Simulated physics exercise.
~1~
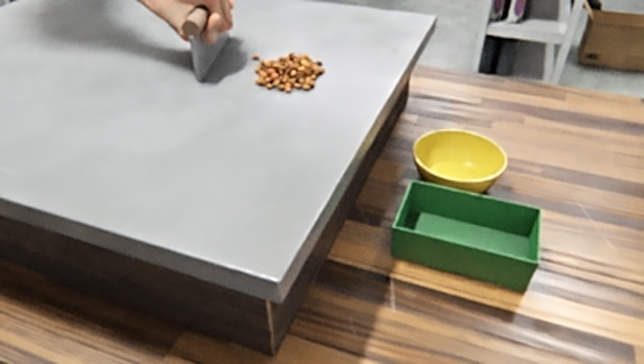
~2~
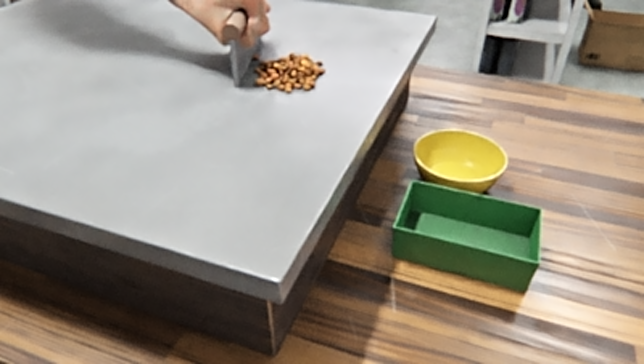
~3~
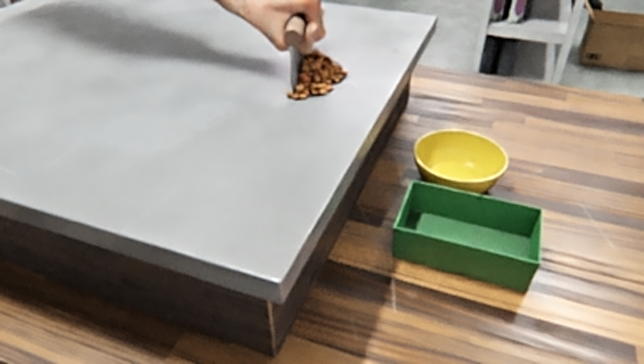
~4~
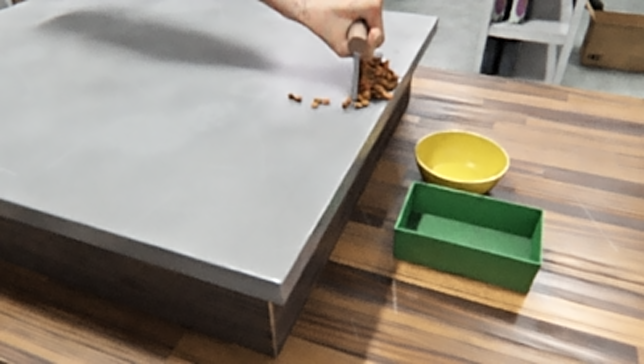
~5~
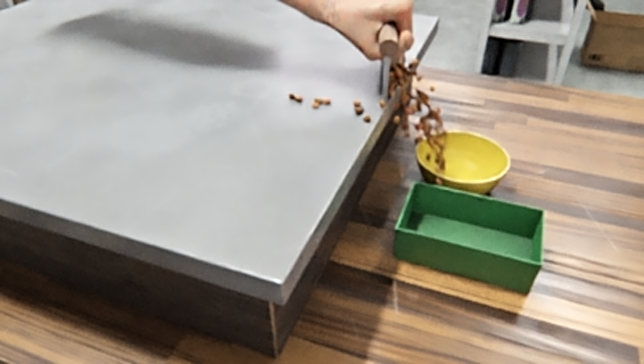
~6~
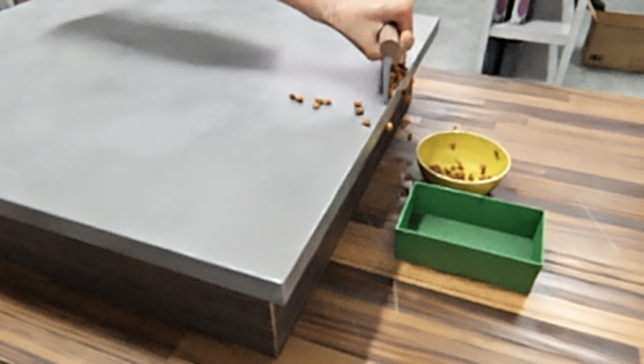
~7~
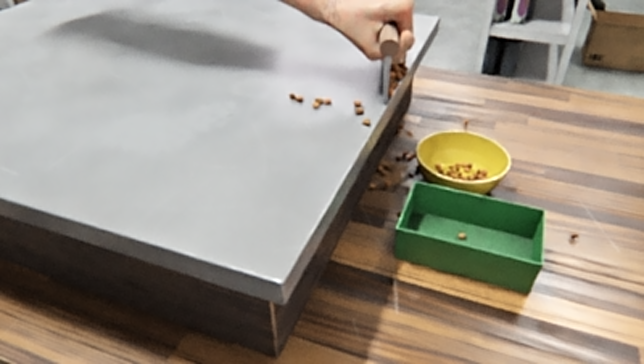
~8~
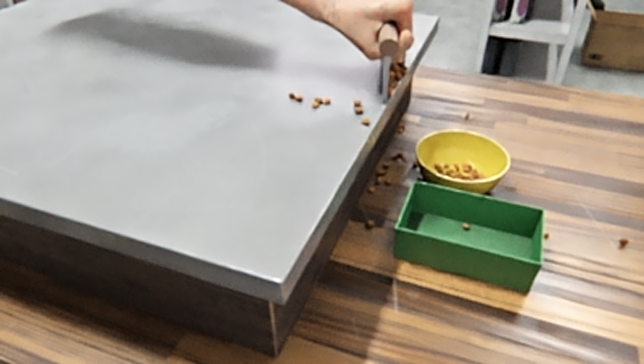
A hand grips a scraper near the top of a raised grey slab, seen from above at an angle, with a small heap of brown kibble to its right. Below the slab's right edge, a yellow bowl and a green tin sit on a striped wooden surface. The hand pushes the scraper rightward into the heap and sweeps it to the edge, leaving a few bits behind. There the blade stops, and many pieces tumble over. Some land in the bowl, while others scatter across the wood and one lies in the tin. The rest remain on the slab.
